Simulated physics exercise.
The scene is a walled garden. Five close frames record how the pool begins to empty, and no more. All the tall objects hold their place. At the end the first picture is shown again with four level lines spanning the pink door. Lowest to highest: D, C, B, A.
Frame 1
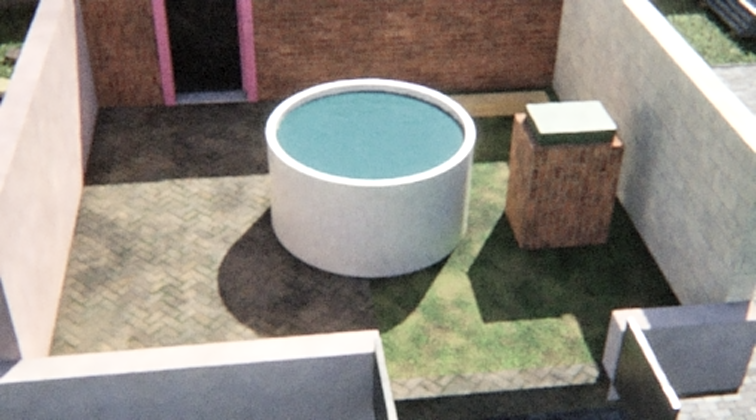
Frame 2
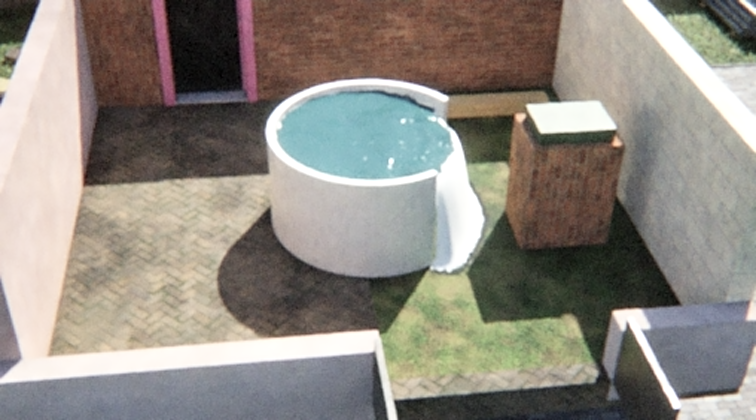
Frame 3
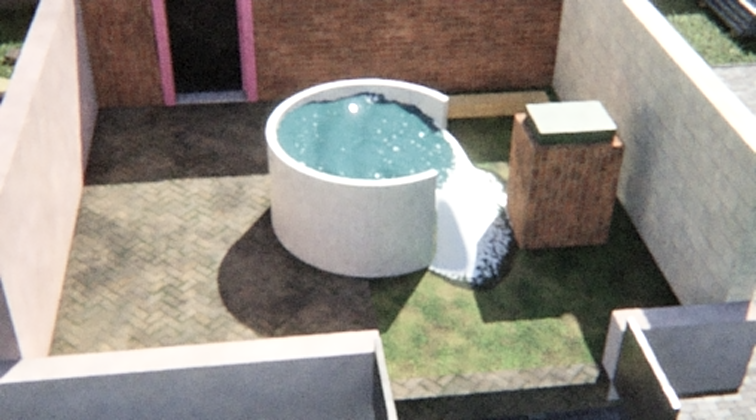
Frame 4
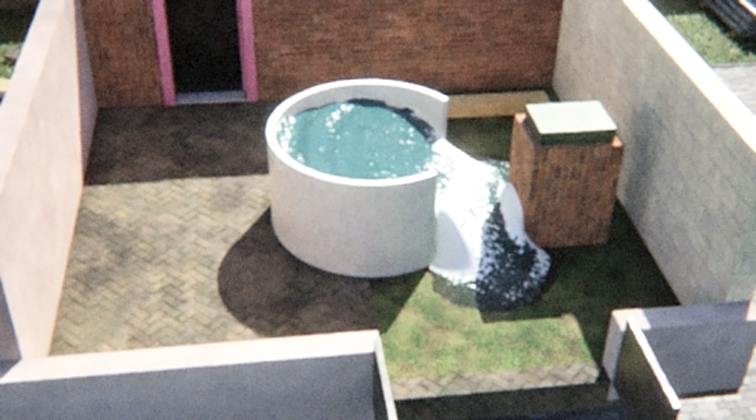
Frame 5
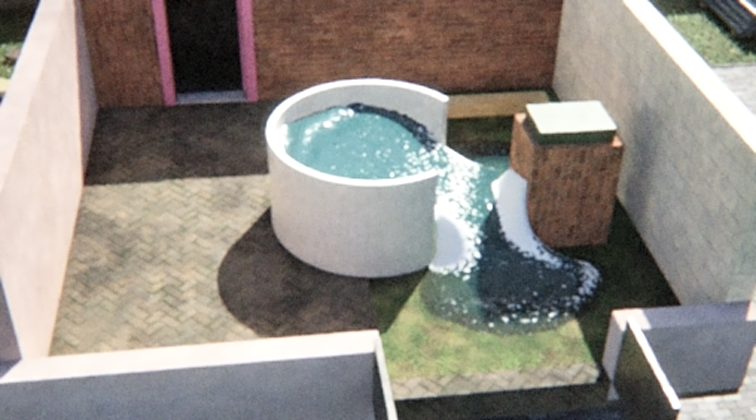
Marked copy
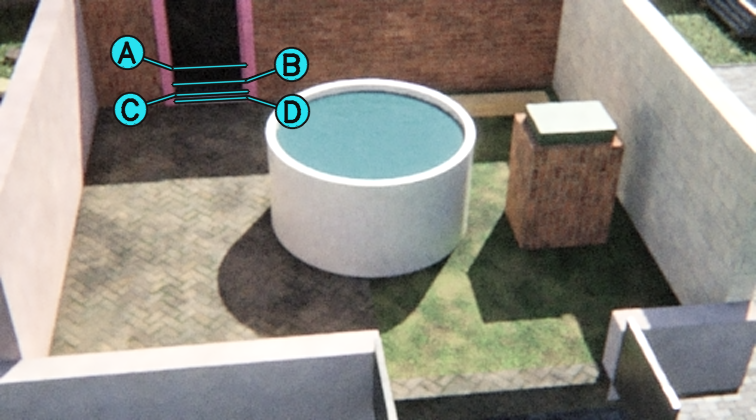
Water burst out through a gap that opened in the right side of a round white pool in a walled garden, then poured onto the grass and spread around the foot of a brick pillar.
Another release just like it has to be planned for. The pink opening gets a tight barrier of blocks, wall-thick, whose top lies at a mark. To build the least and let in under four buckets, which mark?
It is D.
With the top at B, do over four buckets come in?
No, not at all.
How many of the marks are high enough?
All four.
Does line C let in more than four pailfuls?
No, not at all.
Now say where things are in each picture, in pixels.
Water in the pool at rest, its middle at (371, 135); foot of the pink doorway at (212, 103); open gate at (497, 316), in the first frame.
Front seen at (451, 248), 2 % of the ground wet, in the second frame.
Front seen at (474, 169), 5 % of the ground wet, in the third frame.
Front seen at (530, 296), 9 % of the ground wet, in the fourth frame.
Front seen at (586, 288), 15 % of the ground wet, in the fifth frame.
On the marked copy, A at (208, 66); B at (210, 82); C at (211, 93); D at (211, 99); from the bottom up D, C, B, A.
For line A, nothing gets over.
For line B, nothing gets over.
For line C, nothing gets over.
For line D, a splash gets over, under a bucket.
